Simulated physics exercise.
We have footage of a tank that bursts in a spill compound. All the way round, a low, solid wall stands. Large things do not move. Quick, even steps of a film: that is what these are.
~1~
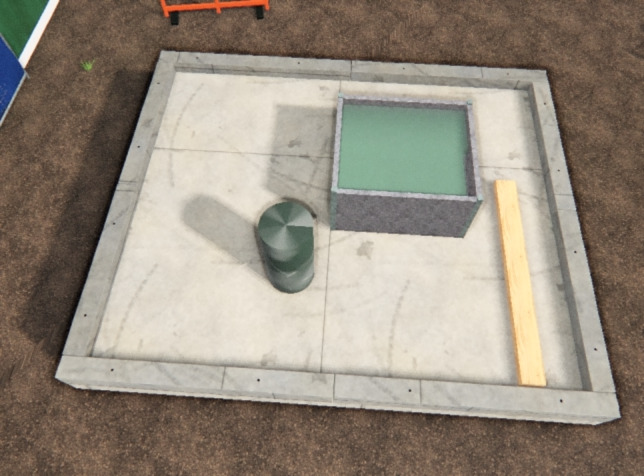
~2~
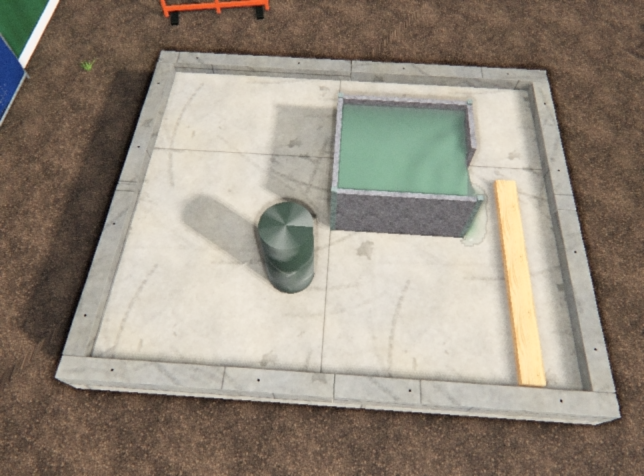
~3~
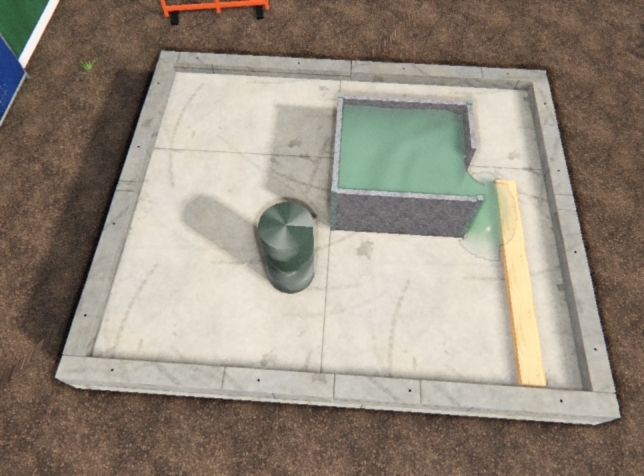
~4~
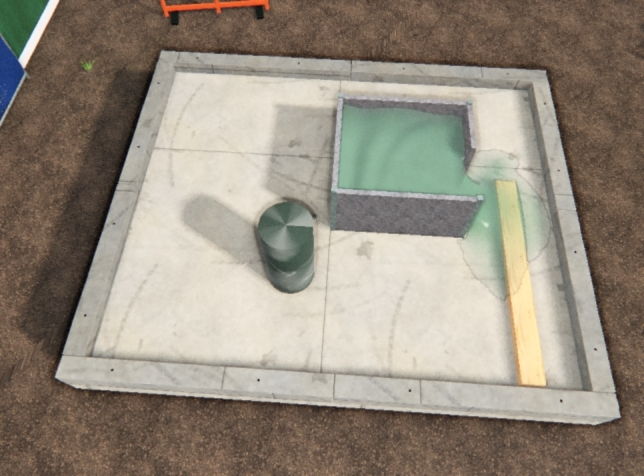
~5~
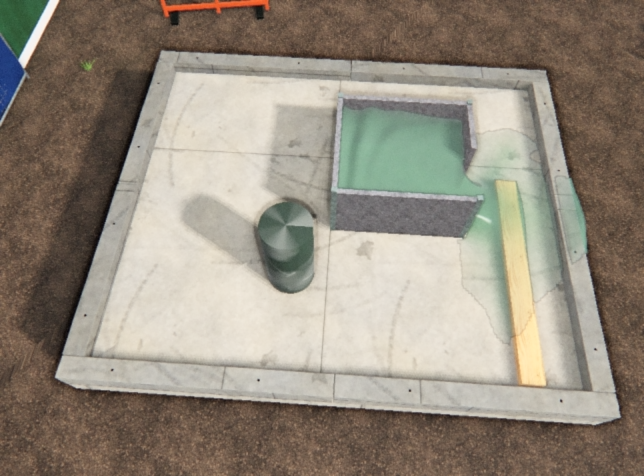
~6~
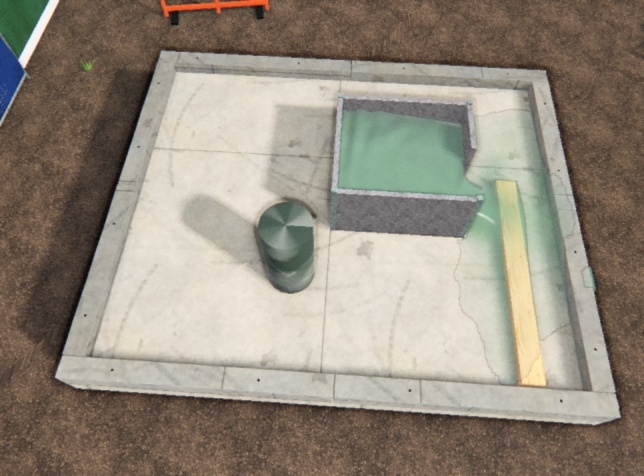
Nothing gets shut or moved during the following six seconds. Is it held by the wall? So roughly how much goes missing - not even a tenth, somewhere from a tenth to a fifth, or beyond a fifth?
I think from a tenth to a fifth.
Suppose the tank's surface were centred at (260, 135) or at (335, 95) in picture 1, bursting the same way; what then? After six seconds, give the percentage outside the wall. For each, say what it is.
First case around 4 percent, second around 12 percent.
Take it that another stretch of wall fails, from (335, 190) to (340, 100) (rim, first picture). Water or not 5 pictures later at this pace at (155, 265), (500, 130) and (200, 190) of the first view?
Taking them as listed, I'd say drenched, unwetted and drenched.
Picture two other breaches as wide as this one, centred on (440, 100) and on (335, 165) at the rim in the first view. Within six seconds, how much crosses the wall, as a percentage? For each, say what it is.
Case one roughly 20 percent; case two roughly 6 percent.
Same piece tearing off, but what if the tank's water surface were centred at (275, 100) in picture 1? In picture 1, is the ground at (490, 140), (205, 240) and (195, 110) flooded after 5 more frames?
Gets wet, stays dry, stays dry.
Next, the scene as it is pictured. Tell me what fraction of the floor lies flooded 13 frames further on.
My estimate is near 40 per cent.
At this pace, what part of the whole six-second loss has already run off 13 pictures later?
Estimated share: Close to 75 %.
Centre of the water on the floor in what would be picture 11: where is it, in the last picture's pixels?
Centre: Close to (448, 208).
A moment on, water covers 25 % of the floor; the low wall has let 1 % over.
Next, water covers 25 % of the floor; the low wall has let 1 % over.
Then, water covers 40 % of the floor; the low wall has let 9 % over.
Later, water covers 65 % of the floor; the low wall has let 12 % over.
In the end, water covers 80 % of the floor; the low wall has let 12 % over.
